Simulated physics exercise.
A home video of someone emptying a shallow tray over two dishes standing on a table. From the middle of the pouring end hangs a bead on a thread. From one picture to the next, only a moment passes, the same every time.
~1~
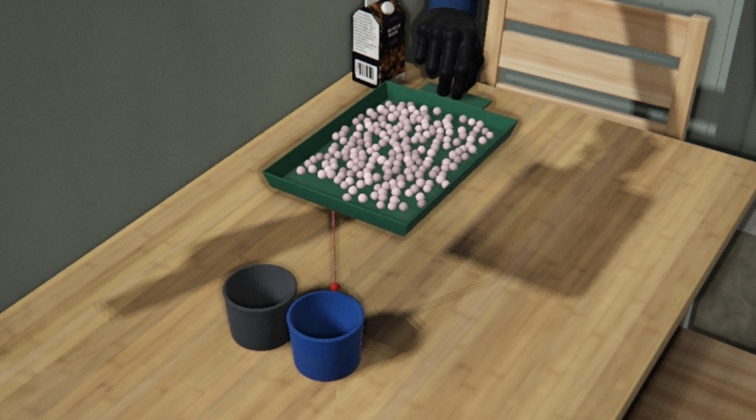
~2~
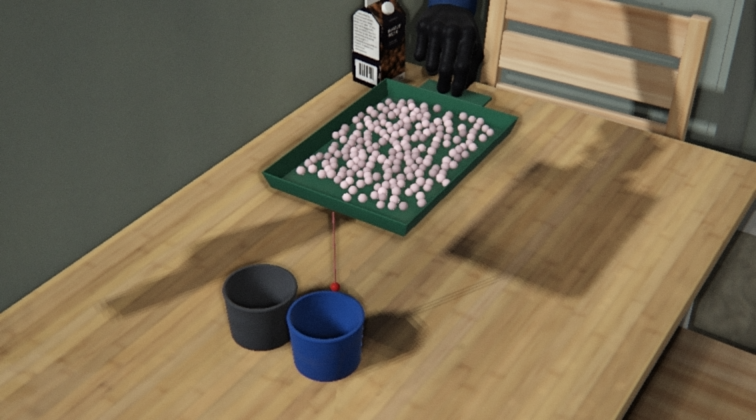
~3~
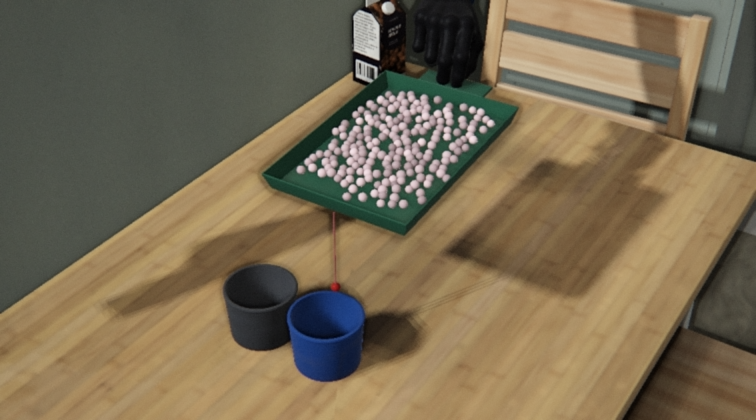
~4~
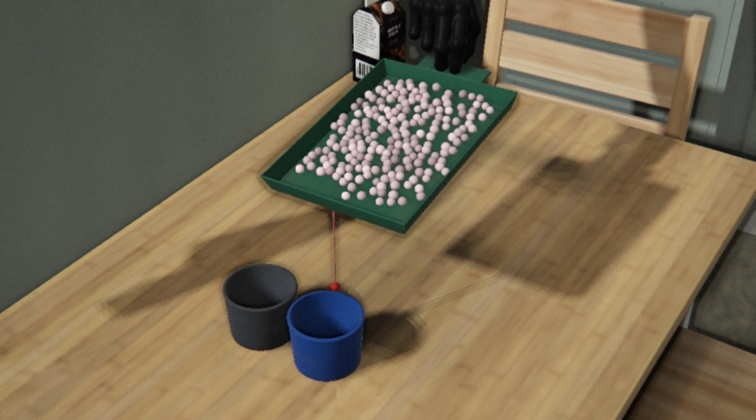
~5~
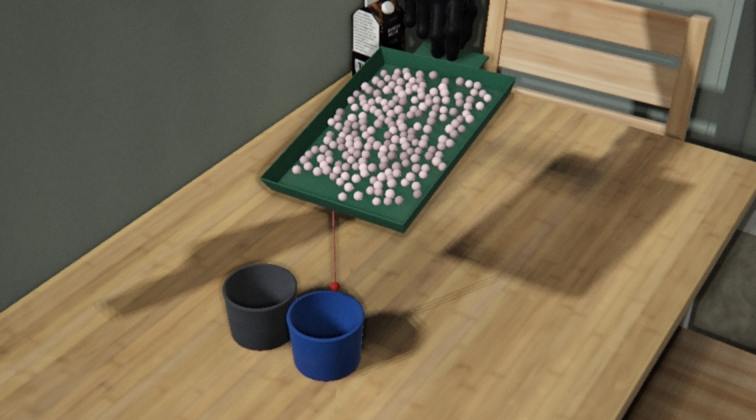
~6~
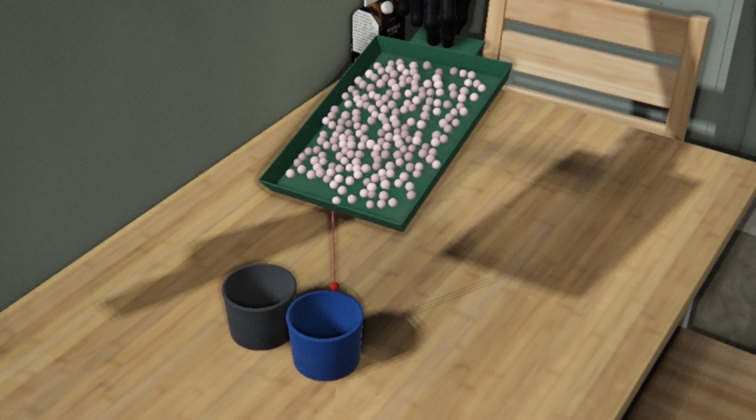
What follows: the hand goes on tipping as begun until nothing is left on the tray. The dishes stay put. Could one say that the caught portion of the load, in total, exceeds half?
Yes, it exceeds half.
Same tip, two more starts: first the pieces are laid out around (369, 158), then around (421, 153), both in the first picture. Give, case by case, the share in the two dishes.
Near 80 and 80 percent respectively.
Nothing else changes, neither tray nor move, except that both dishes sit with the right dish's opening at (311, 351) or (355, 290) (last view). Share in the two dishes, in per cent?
20% for the first placement, 0% for the second.
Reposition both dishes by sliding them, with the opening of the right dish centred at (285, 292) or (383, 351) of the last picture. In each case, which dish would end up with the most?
In turn: The right-side dish; the left-side dish.
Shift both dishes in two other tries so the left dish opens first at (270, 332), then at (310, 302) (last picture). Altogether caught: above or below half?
In order, they'd catch a minor share, and next a minor share.
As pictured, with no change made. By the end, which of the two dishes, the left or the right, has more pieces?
Result: More in the left side.
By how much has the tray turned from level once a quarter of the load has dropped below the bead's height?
Angle: Approx. 80 degrees.
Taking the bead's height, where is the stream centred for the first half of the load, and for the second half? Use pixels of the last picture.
The early half goes through (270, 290), the late half through (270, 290).
Just after the last frame, tray tipped steeply; the larger part on the tray; just a few in the right dish; about a tenth in the left dish; just a few outside both; about a tenth in the air.
A moment on, tray tipped past a quarter turn; roughly a quarter in the right dish; roughly half in the left dish; roughly a quarter outside both; about a tenth in the air.
Further on, tray tipped past a quarter turn; roughly a quarter in the right dish; roughly half in the left dish; roughly a quarter outside both.
When it is over, tray tipped past a quarter turn; roughly a quarter in the right dish; roughly half in the left dish; roughly a quarter outside both.
